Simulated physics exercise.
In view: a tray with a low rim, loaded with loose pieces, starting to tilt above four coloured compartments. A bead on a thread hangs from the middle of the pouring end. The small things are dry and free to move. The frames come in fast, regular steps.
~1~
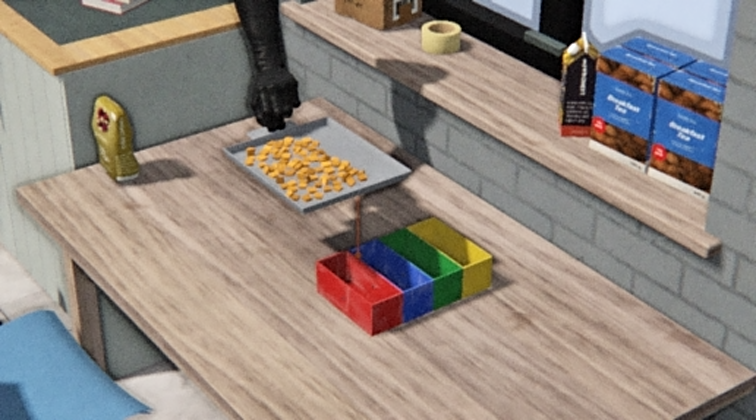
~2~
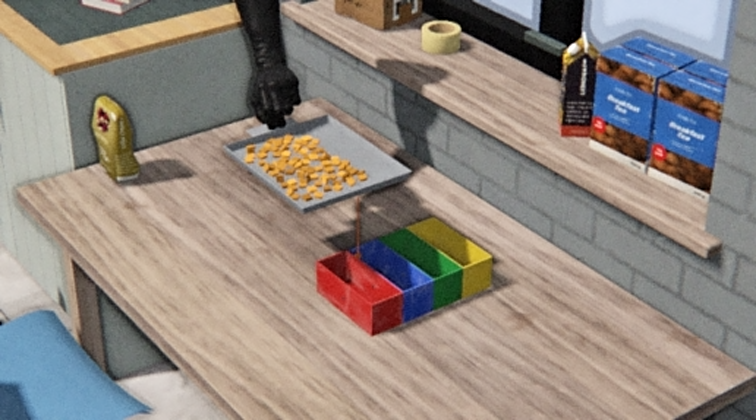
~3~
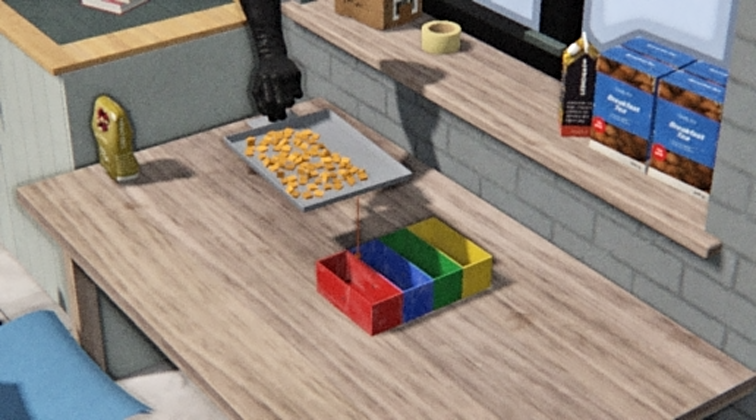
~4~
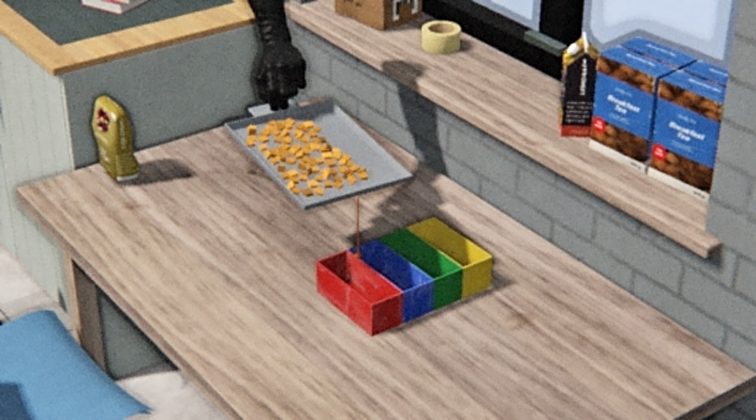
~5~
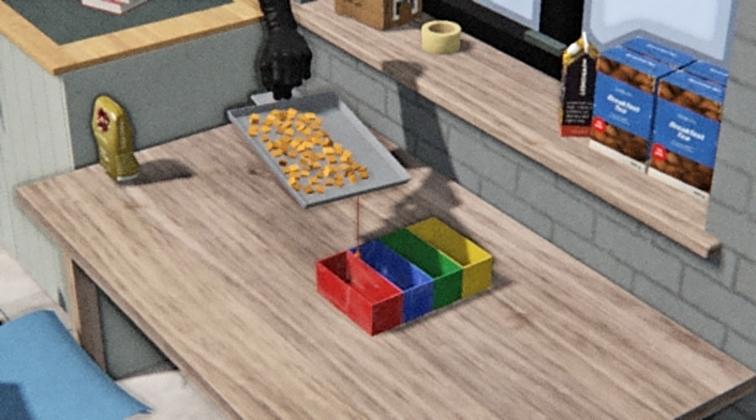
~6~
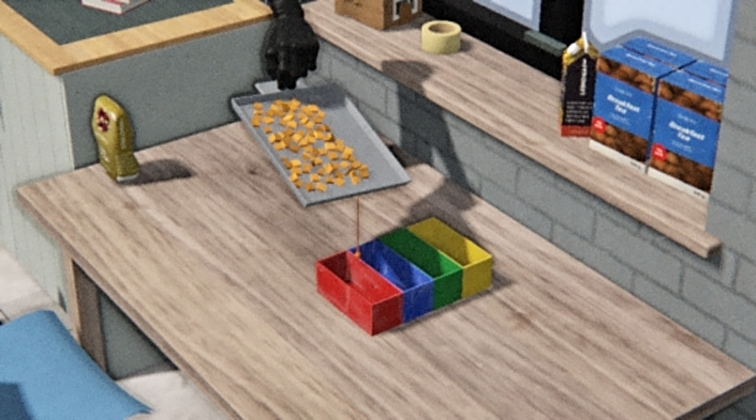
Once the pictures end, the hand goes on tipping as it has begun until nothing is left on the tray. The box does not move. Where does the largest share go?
Fullest: The green cell.
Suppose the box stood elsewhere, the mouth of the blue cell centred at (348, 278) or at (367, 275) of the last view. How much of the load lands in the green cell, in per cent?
First some 20, then 40 per cent.
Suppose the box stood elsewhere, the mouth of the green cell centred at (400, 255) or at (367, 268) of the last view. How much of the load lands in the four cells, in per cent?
The first gives 100 %, the second 70 %.
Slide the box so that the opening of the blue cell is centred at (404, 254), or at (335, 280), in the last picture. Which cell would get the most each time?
One: The cell in blue. Two: That yellow cell.
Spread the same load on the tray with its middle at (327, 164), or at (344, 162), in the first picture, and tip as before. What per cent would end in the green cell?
The first gives 60 %, the second 60 %.
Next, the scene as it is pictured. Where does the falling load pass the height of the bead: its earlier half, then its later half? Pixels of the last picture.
First near (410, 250), later near (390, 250).
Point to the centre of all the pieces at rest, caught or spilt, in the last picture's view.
Around (415, 286).
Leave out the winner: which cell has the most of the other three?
Next in line is that blue cell.
Soon, tray tipped steeply; nearly all on the tray; a stray few falling or outside the box.
A while on, tray tipped past a quarter turn; a stray few on the tray; about half in the green cell; about a quarter in the blue cell; a stray few in the red cell; a stray few in the yellow cell; about a quarter falling or outside the box.
Towards the end, tray tipped past a quarter turn; about half in the green cell; about a third in the blue cell; a small part in the red cell; a stray few in the yellow cell; a stray few falling or outside the box.
Finally, tray tipped past a quarter turn; about half in the green cell; about a third in the blue cell; a small part in the red cell; a stray few in the yellow cell; a stray few outside the box.
